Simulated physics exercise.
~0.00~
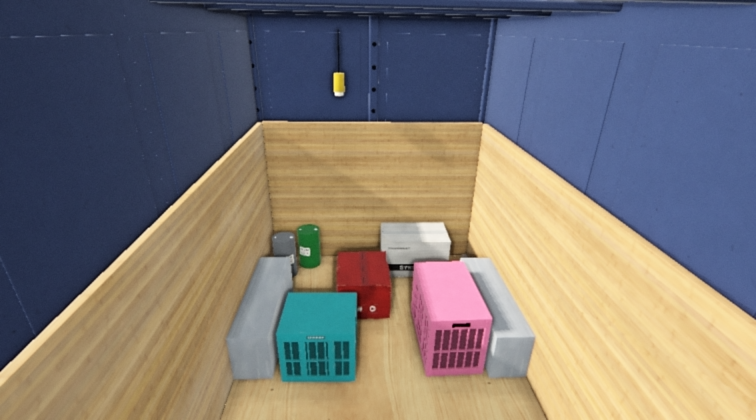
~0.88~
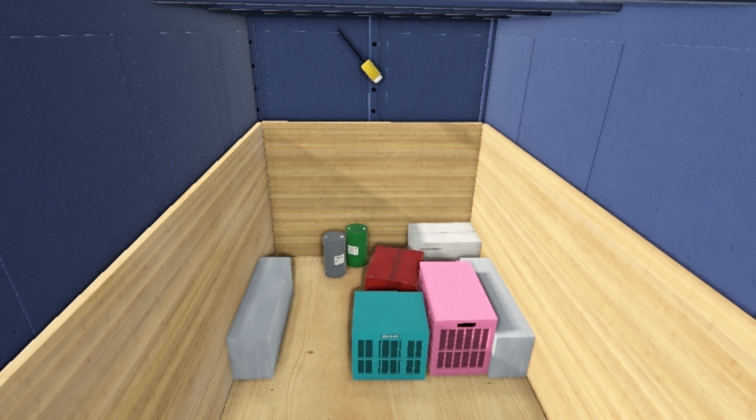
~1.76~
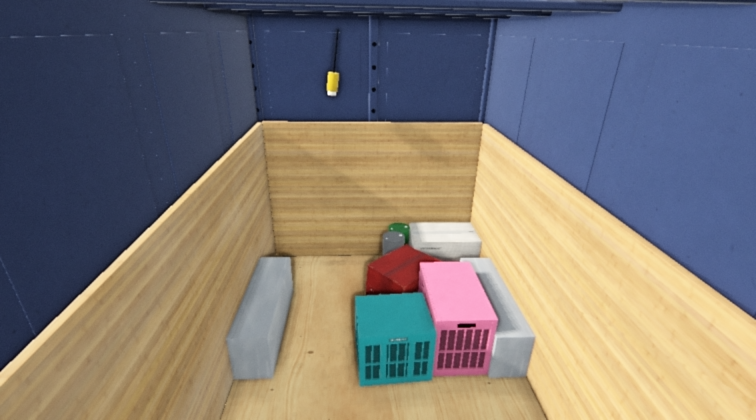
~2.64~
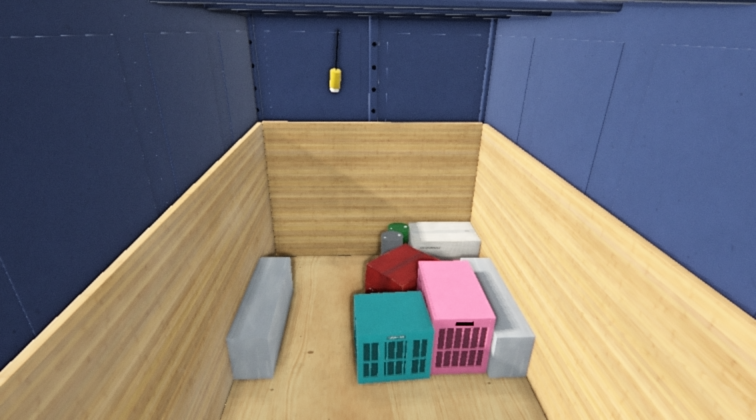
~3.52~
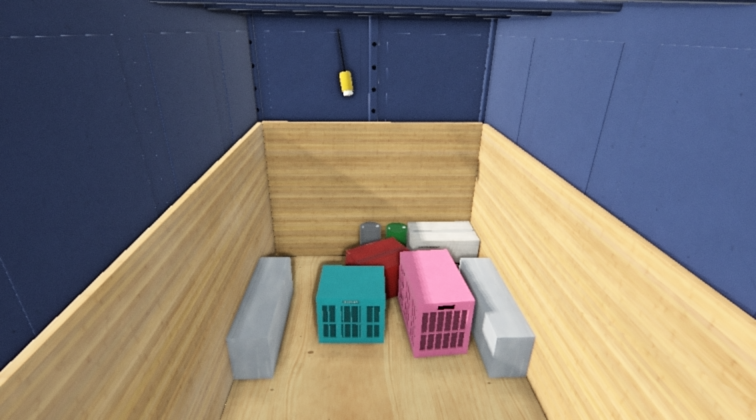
The load bay of a van, with pale wooden walls below dark blue panels, is seen from a still, raised view facing forwards. A grey and a green canister stand at the back left, a red box sits in the middle, a white box is at the back right, and a turquoise chest and a pink chest are nearer. As the yellow-ended hanging lamp swings right, the load slides right. The canisters then slide further, bunching beside the white box. Finally the turquoise and pink chests, red box and grey canister shift left, everything still upright.
